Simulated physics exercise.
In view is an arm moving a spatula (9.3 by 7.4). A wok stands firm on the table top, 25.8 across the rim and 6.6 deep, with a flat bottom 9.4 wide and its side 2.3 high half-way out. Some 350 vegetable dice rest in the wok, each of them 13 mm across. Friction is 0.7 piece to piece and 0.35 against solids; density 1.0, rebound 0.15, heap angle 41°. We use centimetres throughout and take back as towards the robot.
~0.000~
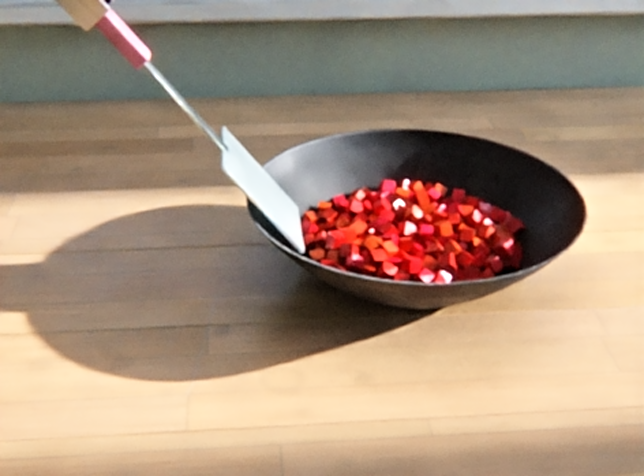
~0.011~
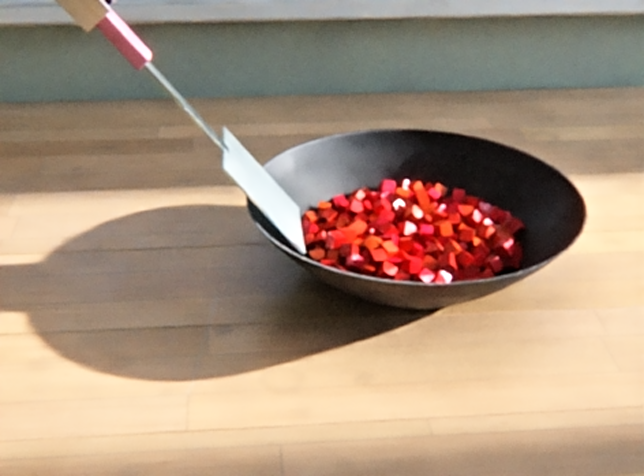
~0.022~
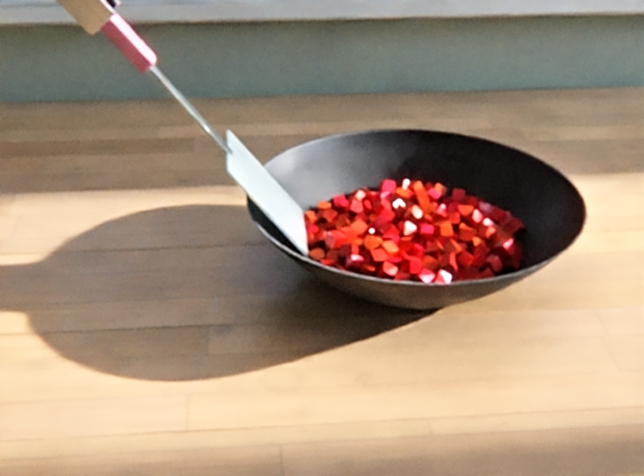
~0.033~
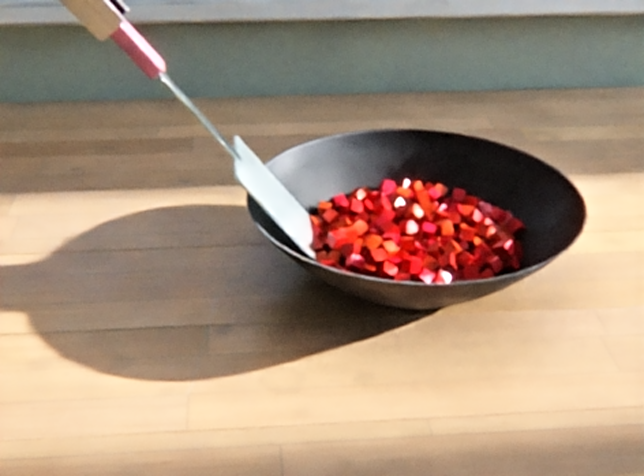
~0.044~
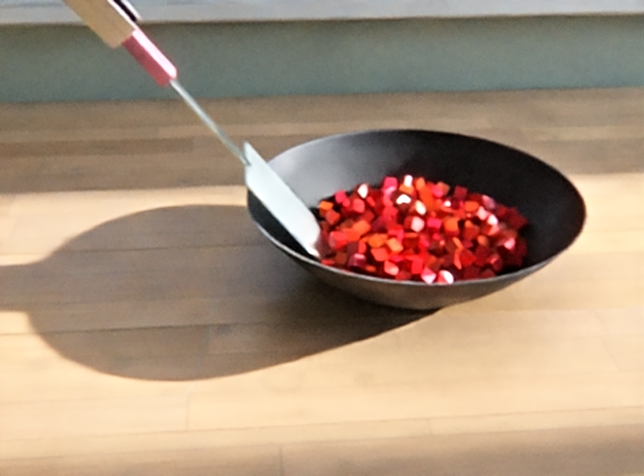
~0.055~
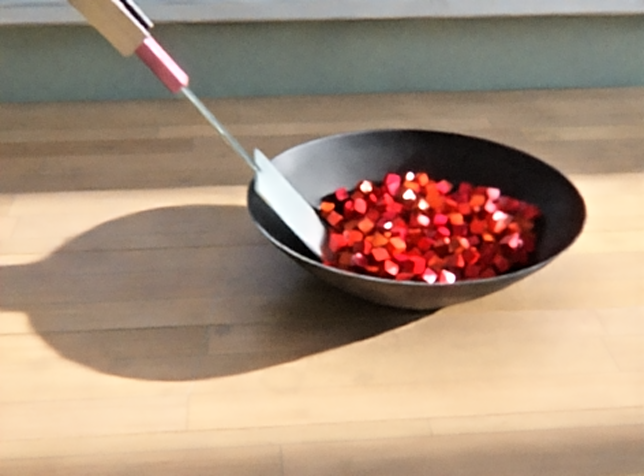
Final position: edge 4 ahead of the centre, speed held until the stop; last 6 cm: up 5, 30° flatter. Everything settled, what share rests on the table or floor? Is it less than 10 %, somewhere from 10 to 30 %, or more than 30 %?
It is less than 10 %.
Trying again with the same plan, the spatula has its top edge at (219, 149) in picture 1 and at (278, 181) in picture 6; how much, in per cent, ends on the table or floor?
Roughly 30 percent ends up there.
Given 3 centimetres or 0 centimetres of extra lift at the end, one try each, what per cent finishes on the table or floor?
I'd say close to 10 percent for the first and close to 15 percent for the second.
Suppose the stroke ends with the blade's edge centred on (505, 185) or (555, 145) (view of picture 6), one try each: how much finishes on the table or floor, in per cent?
Close to 40 and close to 55 per cent, respectively.
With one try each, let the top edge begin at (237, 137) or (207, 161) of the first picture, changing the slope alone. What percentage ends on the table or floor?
About 5 and 5 per cent.
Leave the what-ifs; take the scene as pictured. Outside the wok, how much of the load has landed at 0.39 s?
Estimate: About 5 percent.
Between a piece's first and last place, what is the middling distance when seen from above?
Some 5 centimetres.
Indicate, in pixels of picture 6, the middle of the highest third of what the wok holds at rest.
(521, 203).
After 0.11 s, sloping 52°, highest piece 8 above the table; 346 in the wok.
After 0.16 s, sloping 38°, highest piece 10 above the table; 341 in the wok, 5 on the blade or in flight.
After 0.39 s, sloping 22°, highest piece 9 above the table; 328 in the wok, 18 on the table or floor.
After 1.44 s, sloping 22°, highest piece 9 above the table; 328 in the wok, 18 on the table or floor.
At rest, 328 in the wok, 18 on the table or floor. That is 5 % on the table or floor.
